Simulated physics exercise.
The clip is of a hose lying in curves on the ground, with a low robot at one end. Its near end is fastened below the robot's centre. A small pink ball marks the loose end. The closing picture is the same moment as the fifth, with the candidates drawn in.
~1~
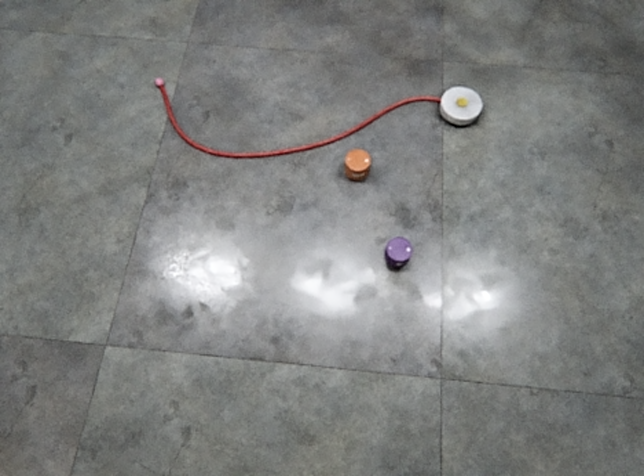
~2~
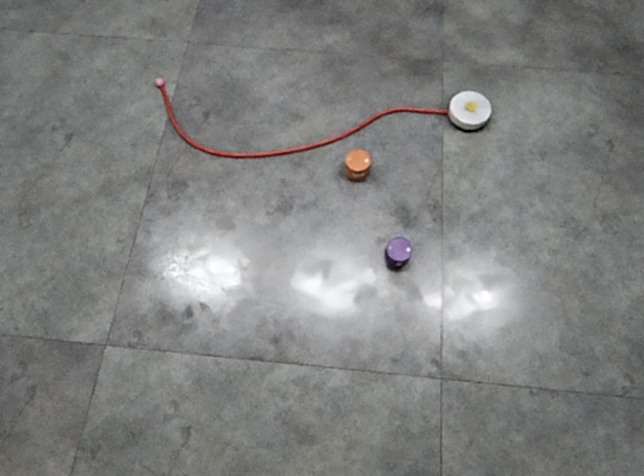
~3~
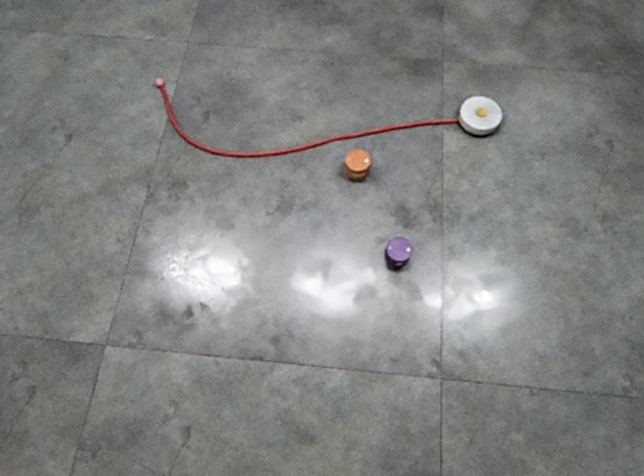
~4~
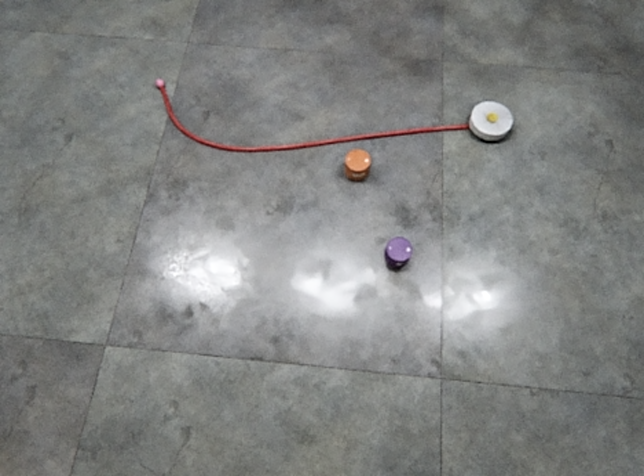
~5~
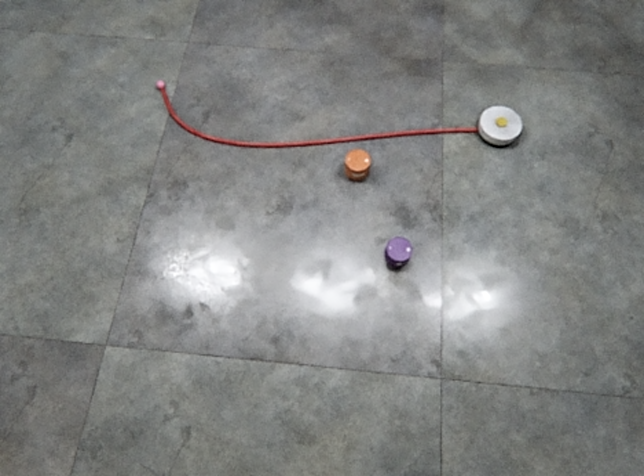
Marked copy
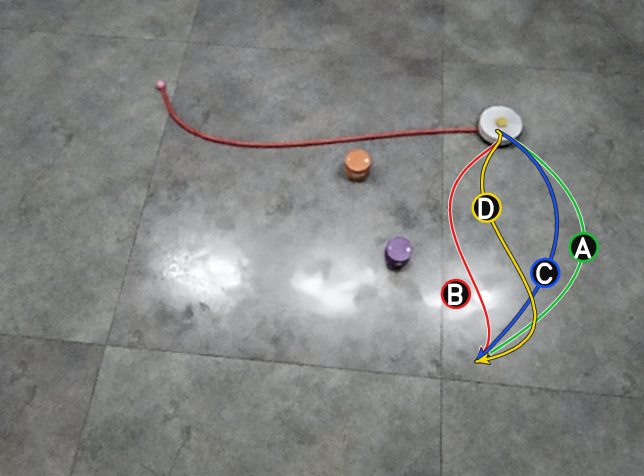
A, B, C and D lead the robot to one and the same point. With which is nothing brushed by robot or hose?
Choose route A.
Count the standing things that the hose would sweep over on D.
It sweeps one.
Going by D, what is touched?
It meets the orange pot.
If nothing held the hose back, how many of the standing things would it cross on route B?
Two.
On the marked copy, A from (497, 131) via (584, 247) to (480, 360); B from (497, 131) via (452, 226) to (478, 360); C from (497, 131) via (555, 245) to (476, 362); D from (497, 131) via (508, 250) to (476, 362).
With A. Early on, robot (580, 205), middle of the hose (382, 146), free end (201, 114).
Further on, robot (553, 306), middle of the hose (405, 161), free end (225, 119).
At the end, robot (479, 360), middle of the hose (402, 174), free end (228, 119); nothing has been touched.
As for the rest, B meets the purple tub and orange pot; C meets the orange pot; D meets the orange pot.
